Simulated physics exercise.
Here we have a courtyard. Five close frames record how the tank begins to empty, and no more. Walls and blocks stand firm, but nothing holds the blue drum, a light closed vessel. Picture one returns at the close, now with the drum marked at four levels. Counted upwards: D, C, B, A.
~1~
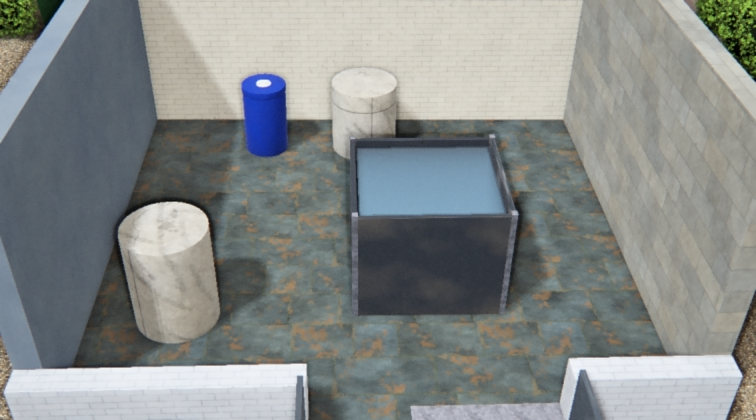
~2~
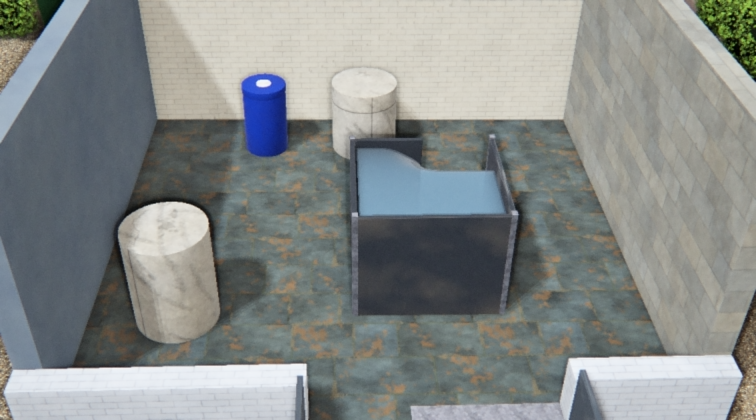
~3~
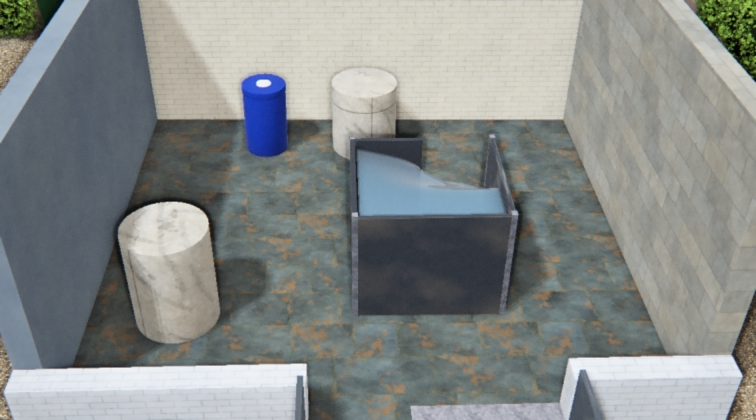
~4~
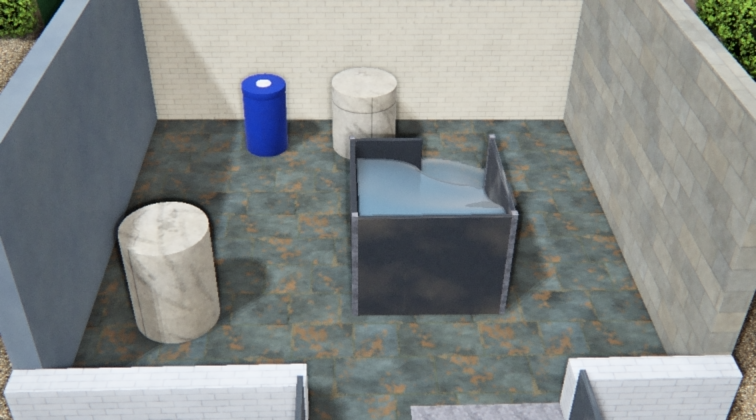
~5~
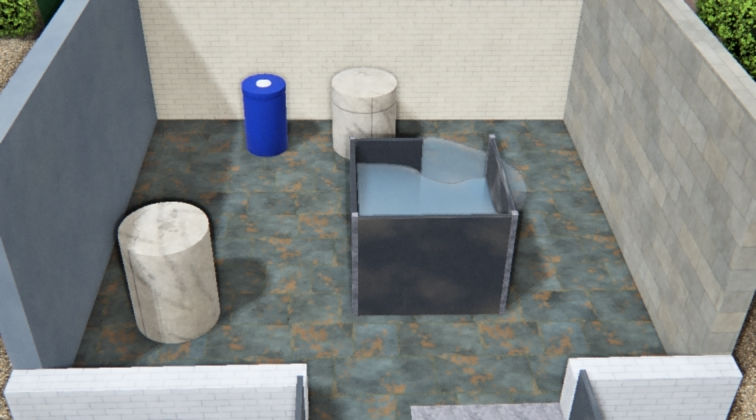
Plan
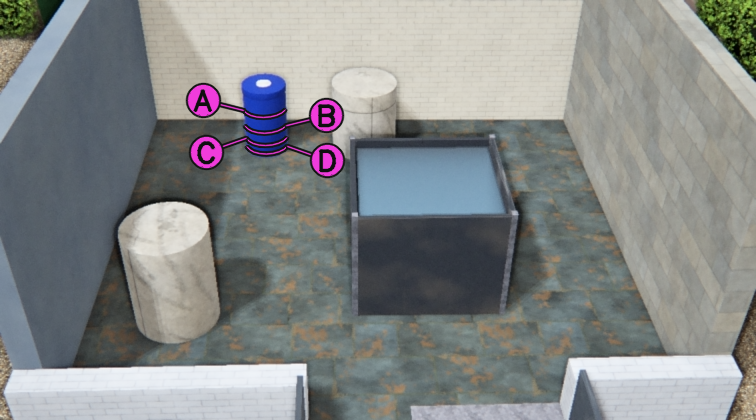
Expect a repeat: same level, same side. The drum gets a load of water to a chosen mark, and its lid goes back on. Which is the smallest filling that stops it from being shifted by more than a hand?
Choose C.
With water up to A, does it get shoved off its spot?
No, not at all.
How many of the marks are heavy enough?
Three.
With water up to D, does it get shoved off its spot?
Yes, it does.
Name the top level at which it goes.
It is D.
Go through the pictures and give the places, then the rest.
Lid of the blue drum at (263, 84); tank full, its middle at (428, 182); open gate at (438, 365).
Water covers 2 % of the ground, mostly out of sight from here.
Water covers 4 % of the ground, mostly out of sight from here.
Water covers 7 % of the ground, mostly out of sight from here.
Lid of the blue drum at (263, 84); water covers 11 % of the ground and is seen nearest the drum at (426, 140).
On the marked copy, A at (263, 117); B at (264, 133); C at (265, 145); D at (266, 154); from the bottom up D, C, B, A.
With A, it does not move.
With B, it does not move.
With C, it does not move.
With D, it is pushed about 3 times its own width away.
